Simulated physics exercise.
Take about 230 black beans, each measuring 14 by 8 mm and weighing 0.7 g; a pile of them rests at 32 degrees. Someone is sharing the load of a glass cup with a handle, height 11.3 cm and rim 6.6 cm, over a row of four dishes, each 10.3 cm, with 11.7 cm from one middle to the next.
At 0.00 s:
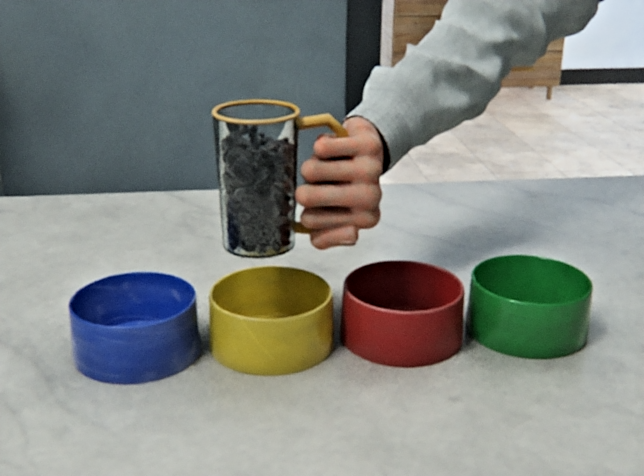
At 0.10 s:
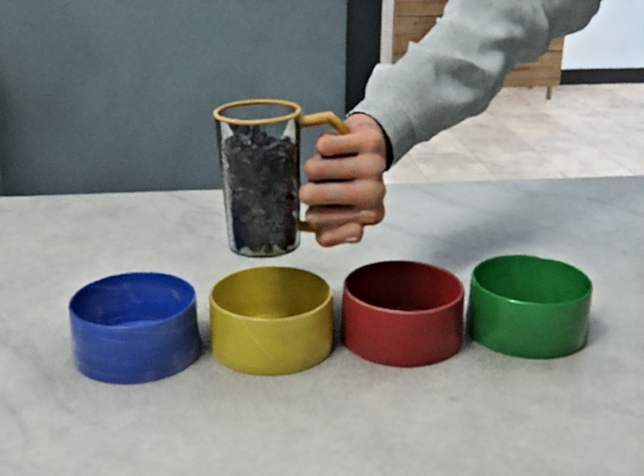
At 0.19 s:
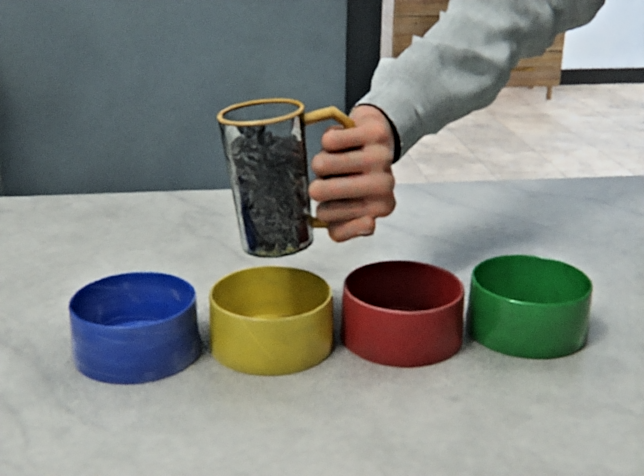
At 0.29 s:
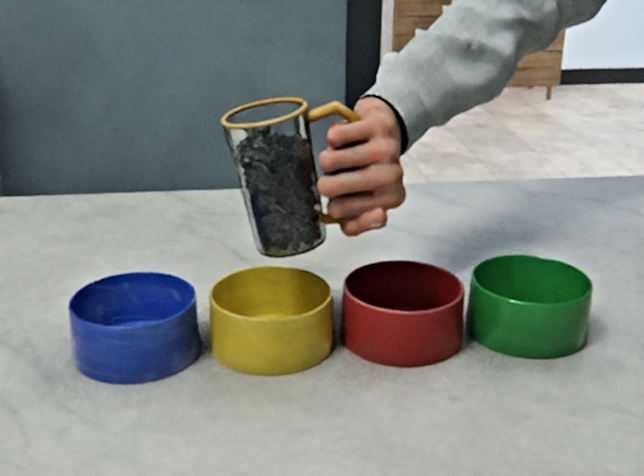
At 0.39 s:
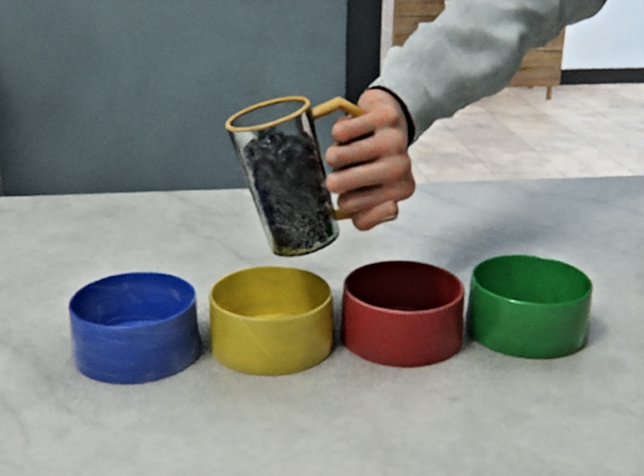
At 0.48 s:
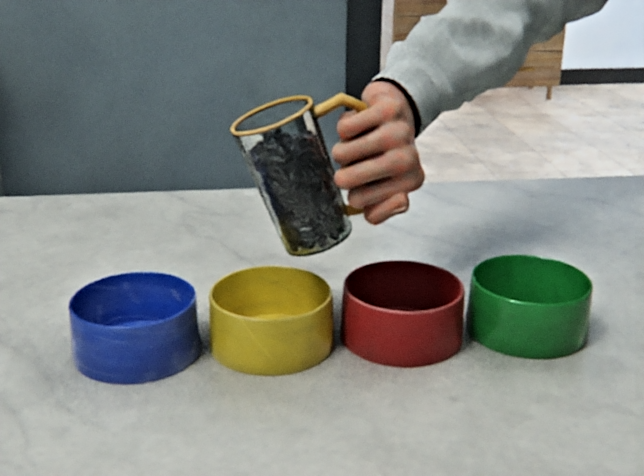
Glass cup of dark pieces gradually tilting to the left as a hand moves it slightly right above four coloured dishes.
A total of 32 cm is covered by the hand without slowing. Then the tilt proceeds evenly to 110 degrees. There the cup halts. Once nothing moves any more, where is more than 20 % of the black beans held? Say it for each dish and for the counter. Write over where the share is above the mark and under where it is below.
Red: Over; blue: Under; green: Under; yellow: Under; counter: Under.
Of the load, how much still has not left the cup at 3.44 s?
Roughly 5 per cent, I'd say.
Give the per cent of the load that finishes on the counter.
I'd reckon around 5 per cent.
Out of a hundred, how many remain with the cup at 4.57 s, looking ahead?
Around 0 in a hundred.
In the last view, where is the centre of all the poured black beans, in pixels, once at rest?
I'd put it at about (408, 316).
After 2.26 s, tilt 103 degrees; cup holds 95 %, red 5 %.
After 3.44 s, tilt 110 degrees; cup holds 5 %, red 90 %.
Then, at 4.57 s, tilt 110 degrees; cup holds 0 %, red 90 %.
By 4.9 s all is still; red 90 %, blue 0 %, green 0 %, yellow 0 %, counter 5 %.
